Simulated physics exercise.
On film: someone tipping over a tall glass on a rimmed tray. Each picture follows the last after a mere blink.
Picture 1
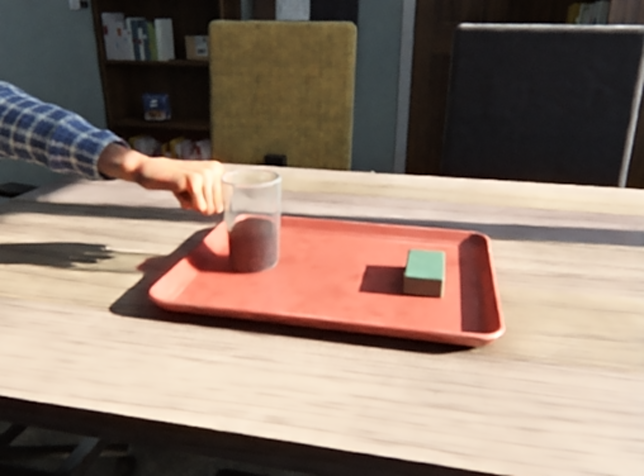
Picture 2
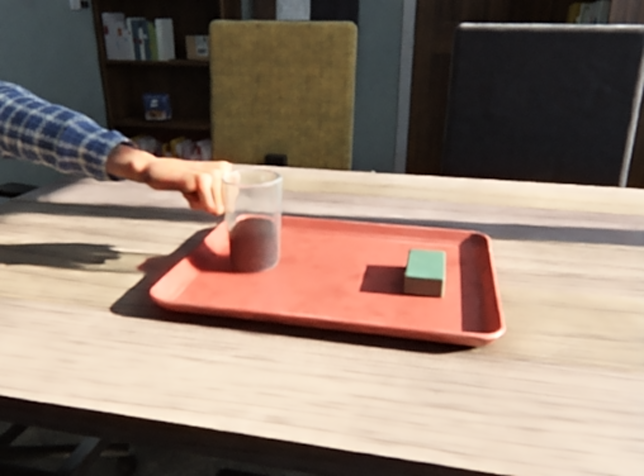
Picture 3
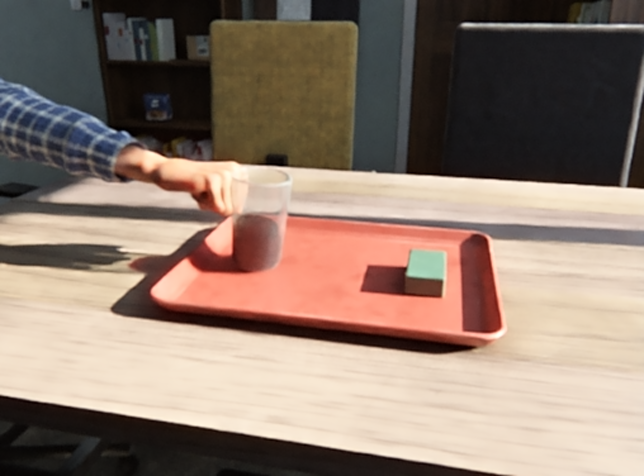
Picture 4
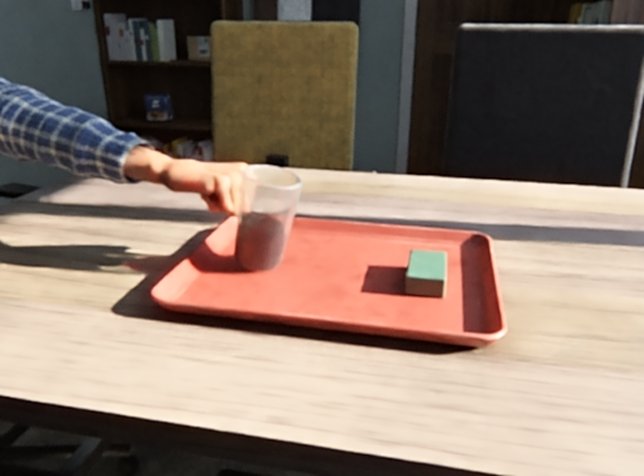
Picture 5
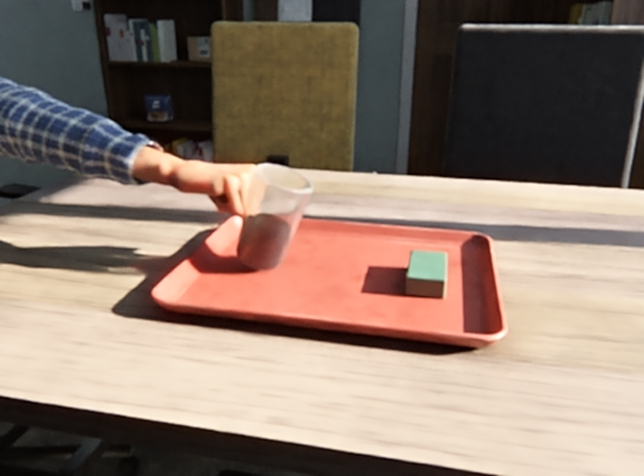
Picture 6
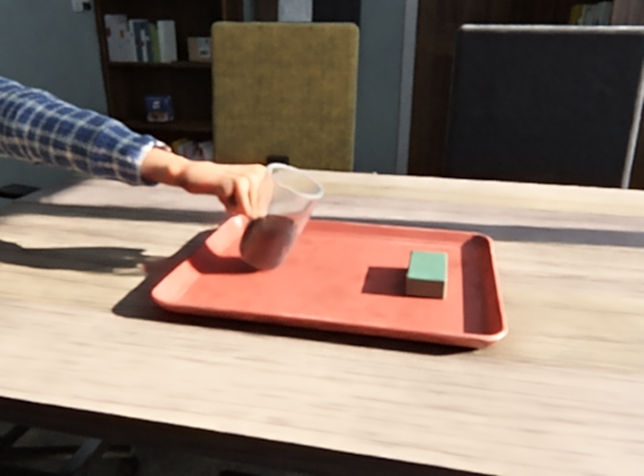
On a wooden table, a hand tilts a tall glass rightward on a red tray.
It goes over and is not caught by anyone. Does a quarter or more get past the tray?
No, less than a quarter gets past it.
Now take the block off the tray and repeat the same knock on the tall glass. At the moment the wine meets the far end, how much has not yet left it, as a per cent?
About 55 per cent.
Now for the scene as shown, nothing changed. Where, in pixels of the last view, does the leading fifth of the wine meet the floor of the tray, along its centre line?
Touchdown, mid-line: Approx. (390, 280).
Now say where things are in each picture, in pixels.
In the first picture, tilt 0°; right rim (278, 181); surface from (232, 222) to (277, 226); the tray's far rim is at (493, 277); a block is fixed to the tray further along.
In the second picture, tilt 0°; right rim (279, 181); surface from (233, 222) to (277, 226).
In the third picture, tilt 6°; right rim (289, 182); surface from (238, 214) to (280, 227).
In the fourth picture, tilt 12°; right rim (299, 185); surface from (244, 210) to (287, 228).
In the fifth picture, tilt 19°; right rim (310, 190); surface from (249, 212) to (292, 226).
In the sixth picture, tilt 25°; right rim (320, 195); surface from (252, 219) to (299, 224).
A moment on, the tall glass is falling and 100 per cent is in the glass, 0 on the tray and 0 above or beyond its rim.
Next, the tall glass lies on its side and 88 per cent is in the glass, 5 on the tray and 7 above or beyond its rim.
Then the tall glass lies on its side and 44 per cent is in the glass, 44 on the tray and 12 above or beyond its rim.
Later the tall glass lies on its side and 23 per cent is in the glass, 72 on the tray and 5 above or beyond its rim.
In the end 95 per cent is held by tray and glass, 5 is off the tray.
